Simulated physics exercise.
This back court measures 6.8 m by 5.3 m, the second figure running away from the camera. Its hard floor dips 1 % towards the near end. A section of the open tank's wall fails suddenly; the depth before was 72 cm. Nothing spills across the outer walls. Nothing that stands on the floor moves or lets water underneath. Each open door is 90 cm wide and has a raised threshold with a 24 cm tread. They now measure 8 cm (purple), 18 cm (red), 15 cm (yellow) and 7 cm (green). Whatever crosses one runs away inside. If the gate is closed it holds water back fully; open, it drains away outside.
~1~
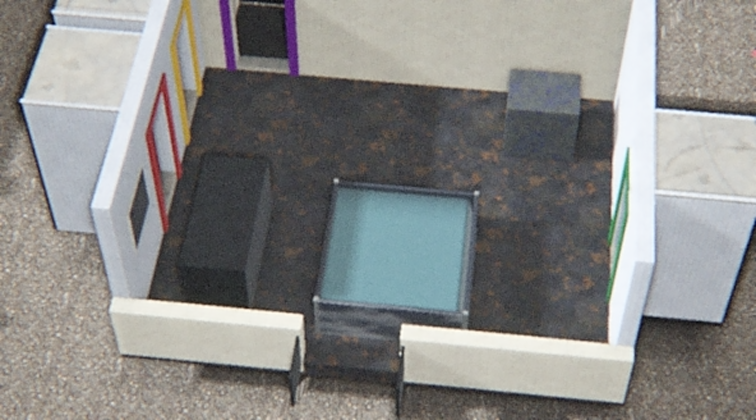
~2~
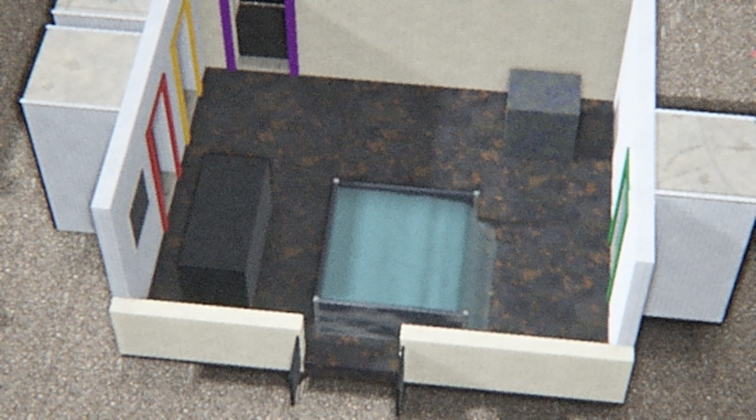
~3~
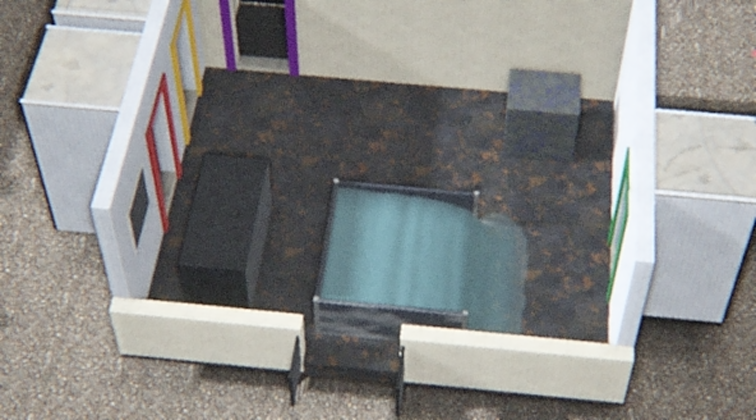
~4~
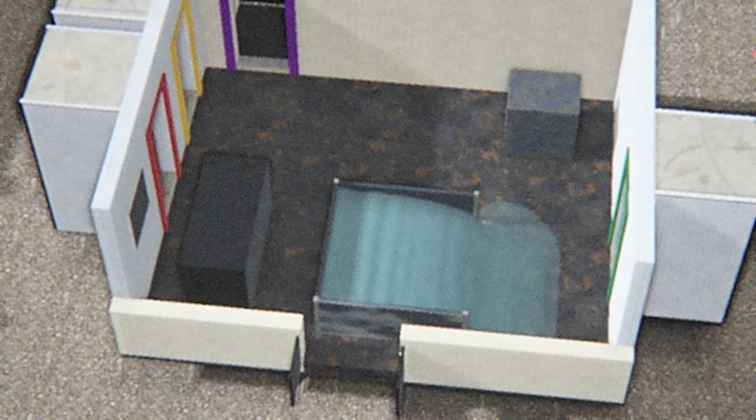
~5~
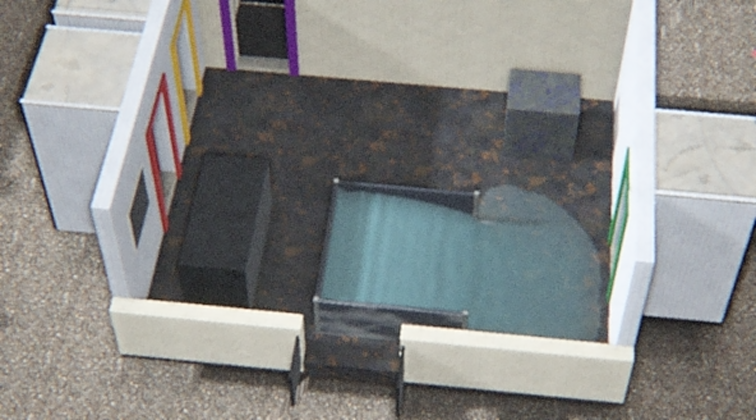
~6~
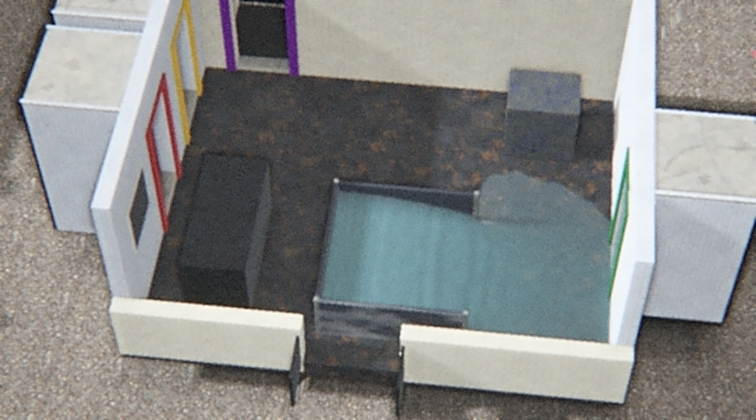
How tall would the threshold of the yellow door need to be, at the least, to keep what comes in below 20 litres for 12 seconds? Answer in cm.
About 10 cm.
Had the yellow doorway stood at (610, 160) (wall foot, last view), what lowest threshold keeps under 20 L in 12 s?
Roughly 14.5 cm.
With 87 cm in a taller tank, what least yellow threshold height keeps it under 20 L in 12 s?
Some 14.0 cm.
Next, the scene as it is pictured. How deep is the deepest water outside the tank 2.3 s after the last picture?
Up to some 34 cm.
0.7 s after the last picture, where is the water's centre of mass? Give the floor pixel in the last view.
Around (463, 288).
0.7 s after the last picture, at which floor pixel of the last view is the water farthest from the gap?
At about (606, 154).
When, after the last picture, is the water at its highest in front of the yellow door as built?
Around 5.5 s.
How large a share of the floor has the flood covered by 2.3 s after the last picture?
Near 35 per cent is wet.
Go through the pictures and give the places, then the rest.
The open tank at (399, 249) is whole and still, 72 cm deep; the yellow door at (186, 74) is dry, in the first picture.
The gap is at (467, 275), the front 0.3 m out at a hidden place; the back of the open tank holds 72 cm, in the second picture.
The gap is at (467, 276), the front 0.7 m out at a hidden place; the back of the open tank holds 72 cm, in the third picture.
Water pours out at (467, 277) and has run 1.3 m, to (551, 326); about 11 cm deep outside, 71 cm at the back, in the fourth picture.
The gap is at (467, 277), the front 1.9 m out at (593, 330); the back of the open tank holds 62 cm, in the fifth picture.
Water pours out at (467, 277) and has run 2.3 m, to (623, 292); about 9 cm deep outside, 61 cm at the back; 5.0 m in a straight line remain to the yellow door at (186, 74), in the sixth picture.
Then, 0.7 s after the last picture water covers 25 % of the floor, deepest (56 cm) near (600, 366); it has not reached the yellow door.
Then, 2.3 s after the last picture water covers 35 % of the floor, deepest (34 cm) near (607, 111); it has not reached the yellow door.
Then, 11.3 s after the last picture water covers 95 % of the floor, deepest (14 cm) near (139, 332); 7 cm at the yellow door, 1 litre in over its 15 cm threshold.
At the yellow door as built, the water peaked near 16 cm, 5.7 s after the last picture.
Run again over the same 12 s with other heights there, 45 litres in over 8 cm, 13 litres over 11 cm. The limit of 20 litres is kept from about 10 cm up.
